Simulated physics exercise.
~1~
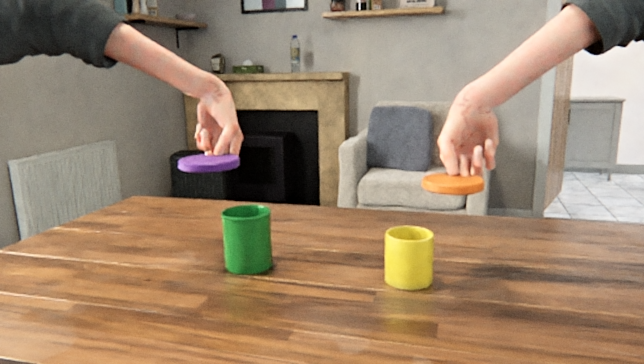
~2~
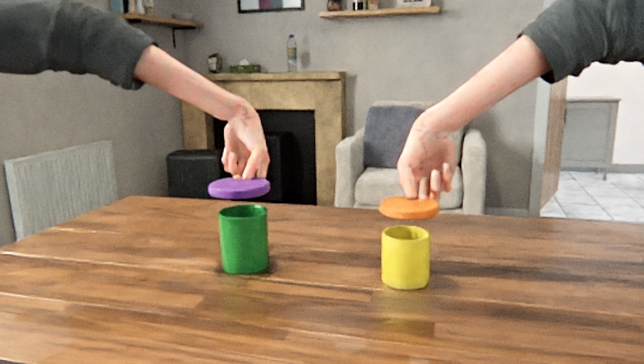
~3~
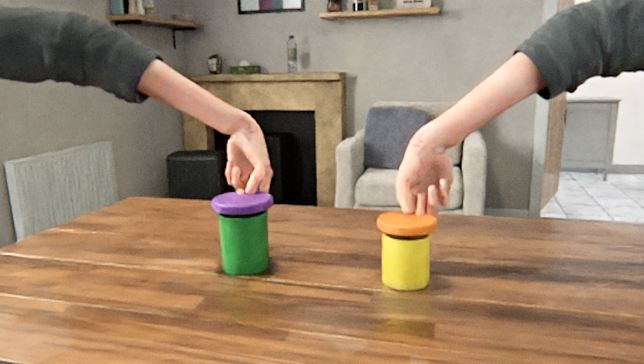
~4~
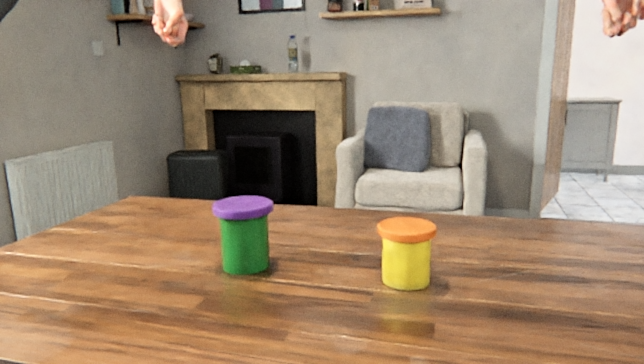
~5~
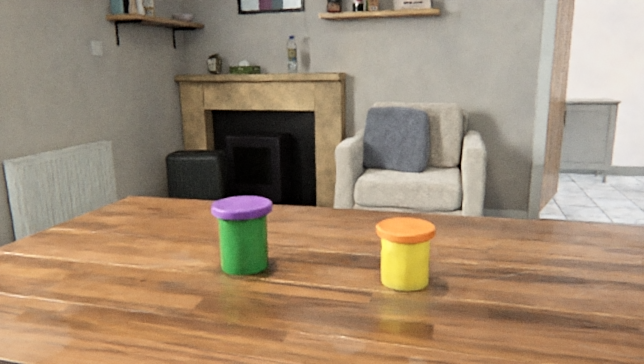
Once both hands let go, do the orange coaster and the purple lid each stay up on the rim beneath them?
Yes, the orange coaster rests on the rim of the yellow cup, and the purple lid rests on the rim of the green jar.
